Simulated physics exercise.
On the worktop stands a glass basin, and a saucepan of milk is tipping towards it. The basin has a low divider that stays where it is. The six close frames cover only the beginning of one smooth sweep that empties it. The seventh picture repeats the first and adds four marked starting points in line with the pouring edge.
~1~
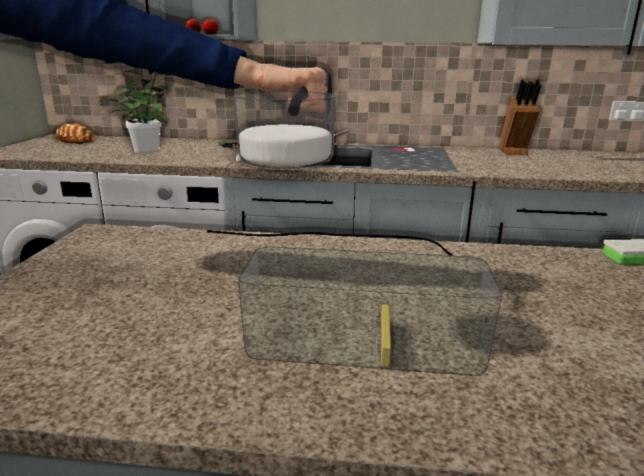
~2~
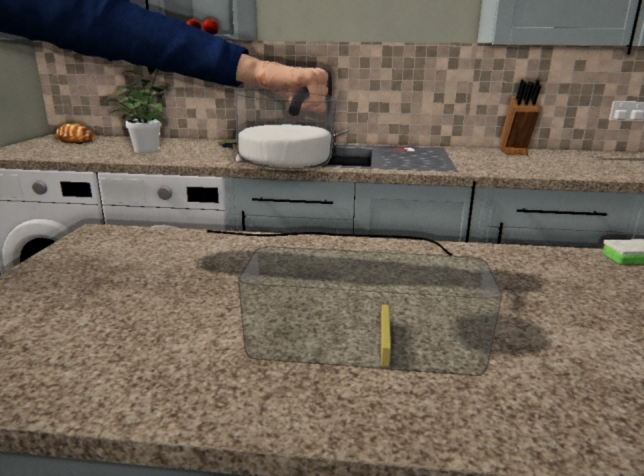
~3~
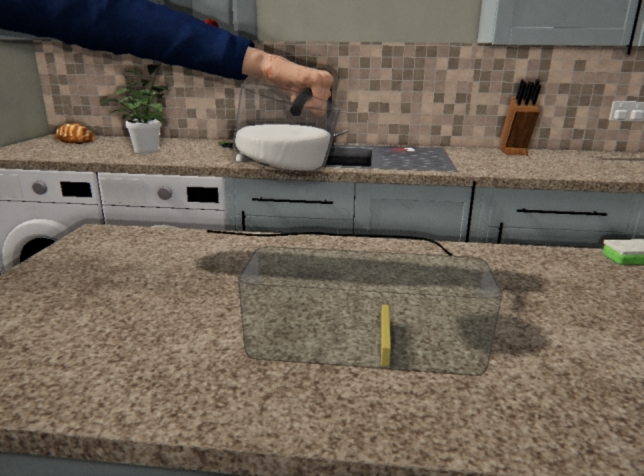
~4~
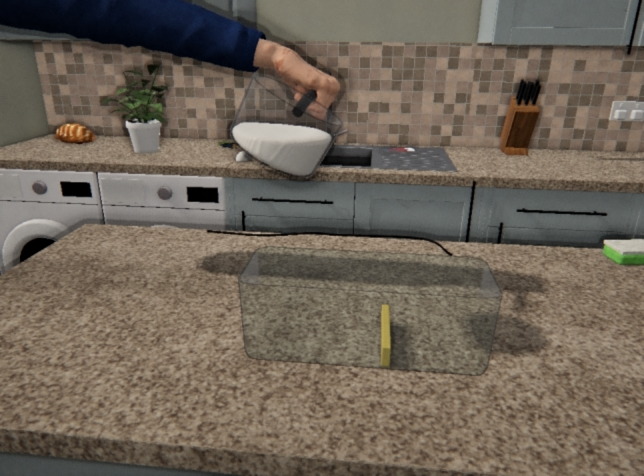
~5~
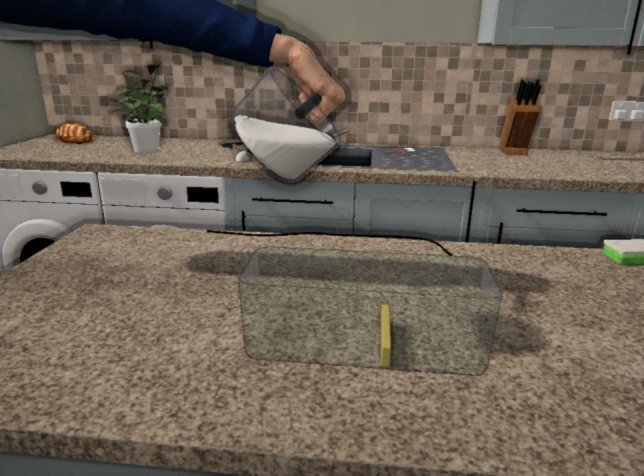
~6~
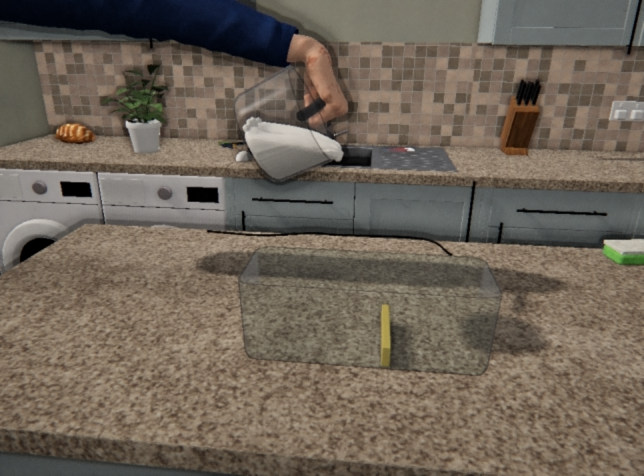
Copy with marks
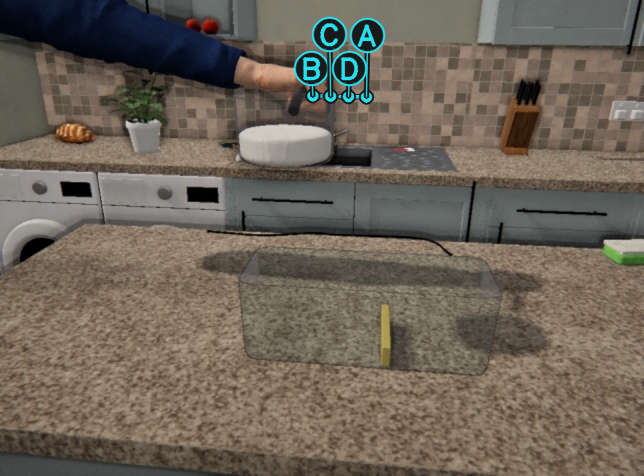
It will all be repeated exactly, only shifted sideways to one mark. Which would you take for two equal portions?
Choose D.
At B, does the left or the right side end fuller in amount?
The left one.
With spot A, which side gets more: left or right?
The right side.
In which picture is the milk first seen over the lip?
In picture 6.
In cyan, A at (366, 97); B at (312, 95); C at (330, 96); D at (348, 96).
For spot A, about 13 % ends left of the wall and 83 % right of it; 3 % is lost outside.
For spot B, about 83 % ends left of the wall and 13 % right of it; 4 % is lost outside.
For spot C, about 90 % ends left of the wall and 4 % right of it; 6 % is lost outside.
For spot D, about 53 % ends left of the wall and 46 % right of it.
